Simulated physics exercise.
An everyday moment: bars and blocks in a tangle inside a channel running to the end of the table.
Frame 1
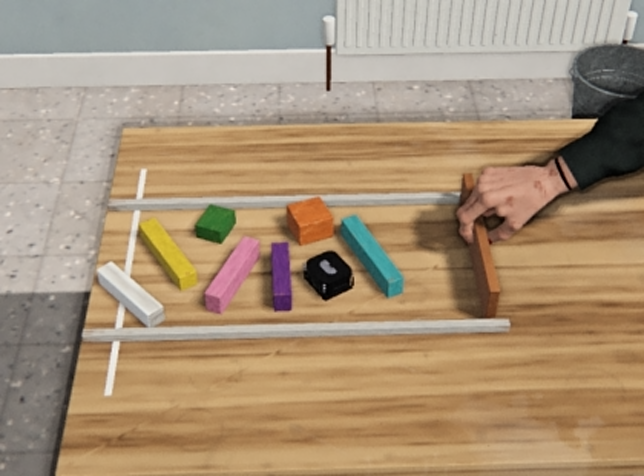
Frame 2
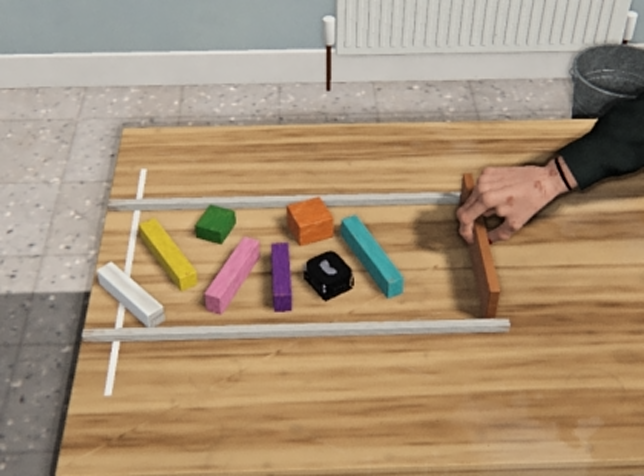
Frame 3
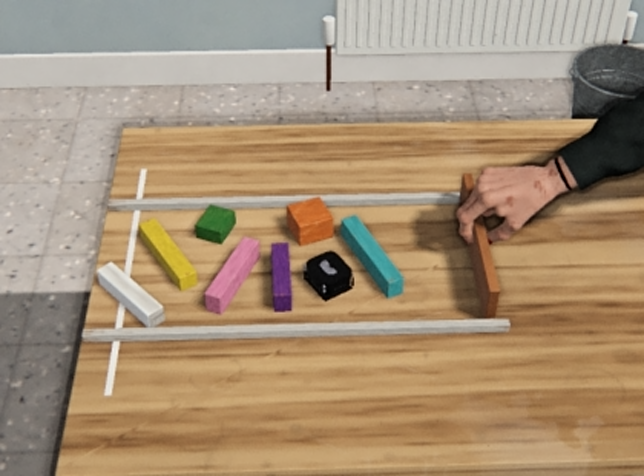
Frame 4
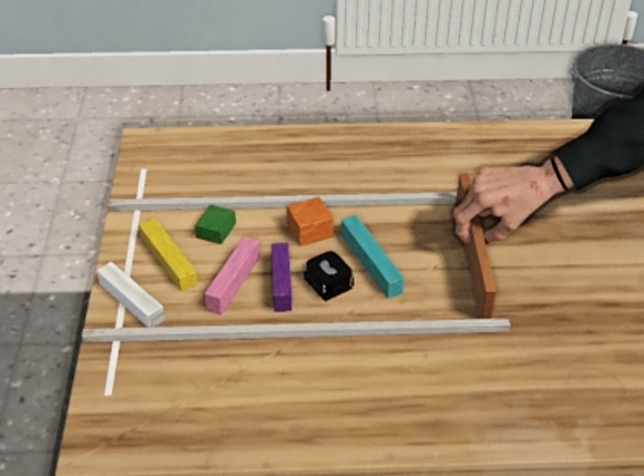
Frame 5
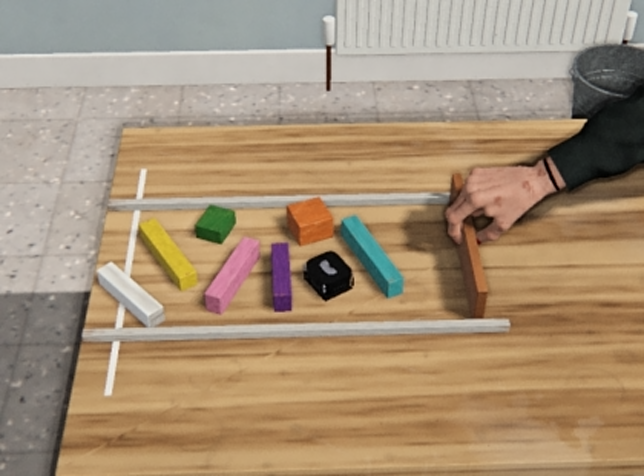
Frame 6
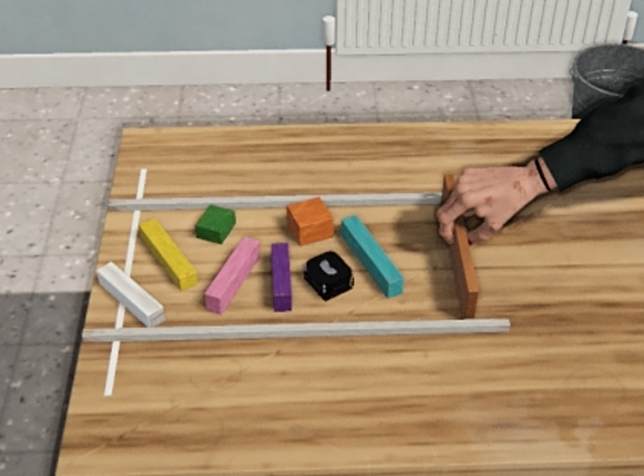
A hand holds still, then slides a wooden board slightly left toward scattered coloured blocks.
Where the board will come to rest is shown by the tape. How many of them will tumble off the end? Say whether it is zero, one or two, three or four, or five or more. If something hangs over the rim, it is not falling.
I would say five or more.
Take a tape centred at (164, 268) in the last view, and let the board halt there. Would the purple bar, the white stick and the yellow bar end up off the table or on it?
As for the purple bar, it keeps its place; the white stick ends up falling; the yellow bar ends up falling.
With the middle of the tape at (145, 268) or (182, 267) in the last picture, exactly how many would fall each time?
Counts per try: 5; 2.
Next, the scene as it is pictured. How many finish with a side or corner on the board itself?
Number: 2.
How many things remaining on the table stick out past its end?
It comes to 2.
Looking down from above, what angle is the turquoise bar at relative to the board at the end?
Misalignment: Close to 0°.
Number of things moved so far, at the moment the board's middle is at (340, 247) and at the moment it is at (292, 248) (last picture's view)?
The count is 4 at the first point and 5 at the second.
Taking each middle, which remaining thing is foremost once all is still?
That's the black case.
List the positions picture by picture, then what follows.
In the first picture, white stick (131, 295); yellow bar (167, 253); green block (216, 224); board (478, 244); tape (128, 268).
In the second picture, yellow bar (167, 254); pink bar (233, 275).
In the third picture, green block (216, 224); black case (329, 276).
In the fourth picture, white stick (131, 295); board (475, 244).
In the fifth picture, yellow bar (167, 254); orange block (310, 221).
In the sixth picture, white stick (131, 295); yellow bar (167, 254); green block (216, 224); board (458, 245); tape (128, 268).
Soon after, none off yet; white stick at rest near (131, 295); yellow bar at rest near (167, 254); green block at rest near (216, 224).
In the end, the number that fall off is five or more; gone, purple bar, pink bar, green block, yellow bar and white stick.
